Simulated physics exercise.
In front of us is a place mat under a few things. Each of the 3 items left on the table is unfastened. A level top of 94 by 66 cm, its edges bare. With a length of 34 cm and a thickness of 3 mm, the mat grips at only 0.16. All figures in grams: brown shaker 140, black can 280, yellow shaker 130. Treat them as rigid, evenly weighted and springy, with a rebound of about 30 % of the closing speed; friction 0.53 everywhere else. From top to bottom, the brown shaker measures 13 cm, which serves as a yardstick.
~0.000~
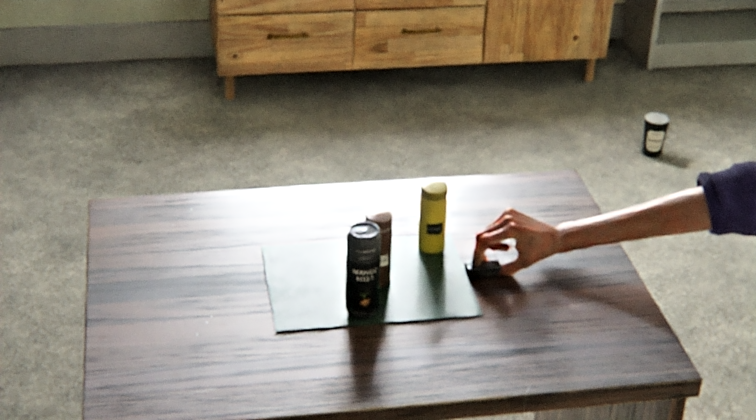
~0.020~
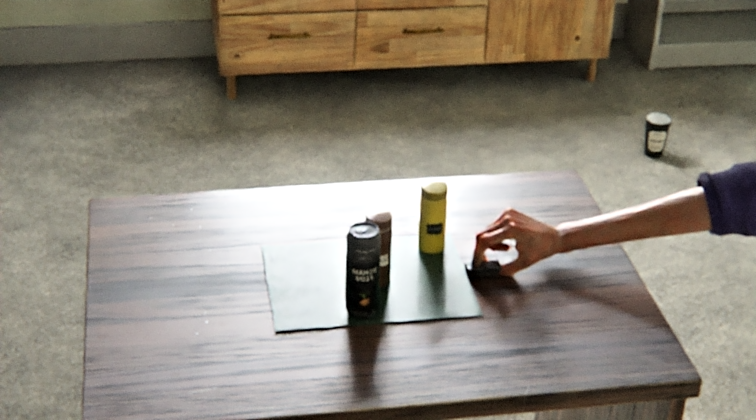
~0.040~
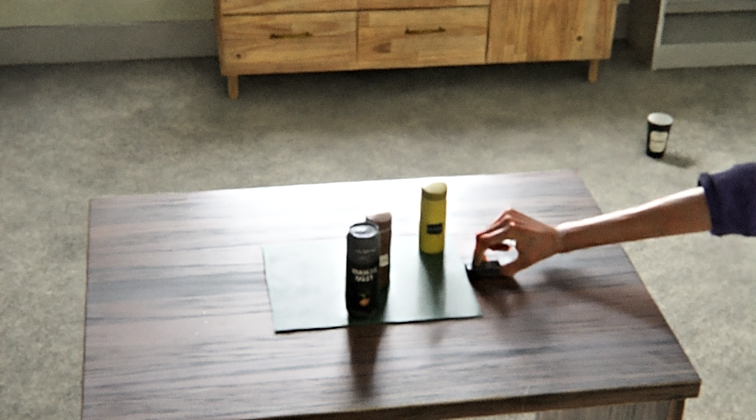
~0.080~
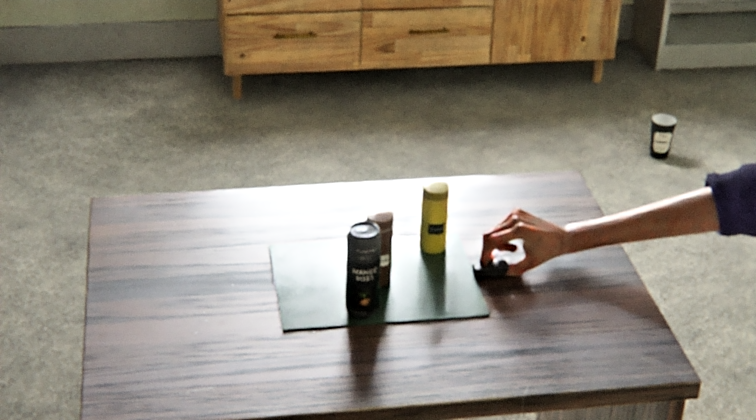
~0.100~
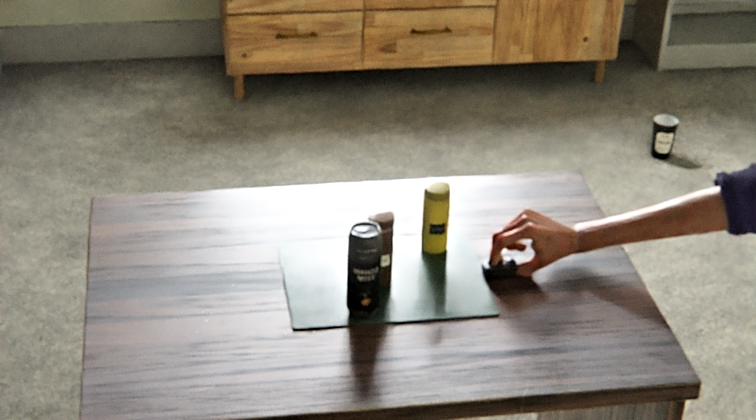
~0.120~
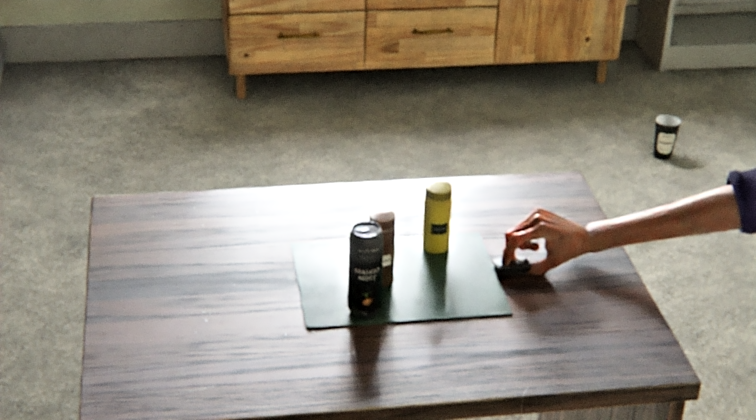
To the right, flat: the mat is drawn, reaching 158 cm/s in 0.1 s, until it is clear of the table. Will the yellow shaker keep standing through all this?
It is going to go over.
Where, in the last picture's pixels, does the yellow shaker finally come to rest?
It winds up close to (530, 231).
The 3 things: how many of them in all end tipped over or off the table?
My answer is 1.
After 0.22 s, mat pulled 21 cm; yellow shaker moved 3 cm near (449, 216); black can moved 3 cm; brown shaker moved 3 cm.
After 0.42 s, mat pulled 52 cm; yellow shaker 11° off upright near (489, 214); brown shaker 13° off upright; black can 5° off upright.
After 0.62 s, mat pulled 83 cm; yellow shaker 43° off upright near (509, 215); brown shaker 5° off upright; black can moved 3 cm.
After 0.72 s, mat pulled 89 cm; yellow shaker on its side near (527, 229); brown shaker 7° off upright; black can moved 4 cm.
In the end (1.7 s), toppled on the table, yellow shaker; the other 2 under 6 cm from the start. At the end, from the last picture's camera, yellow shaker near (530, 231).
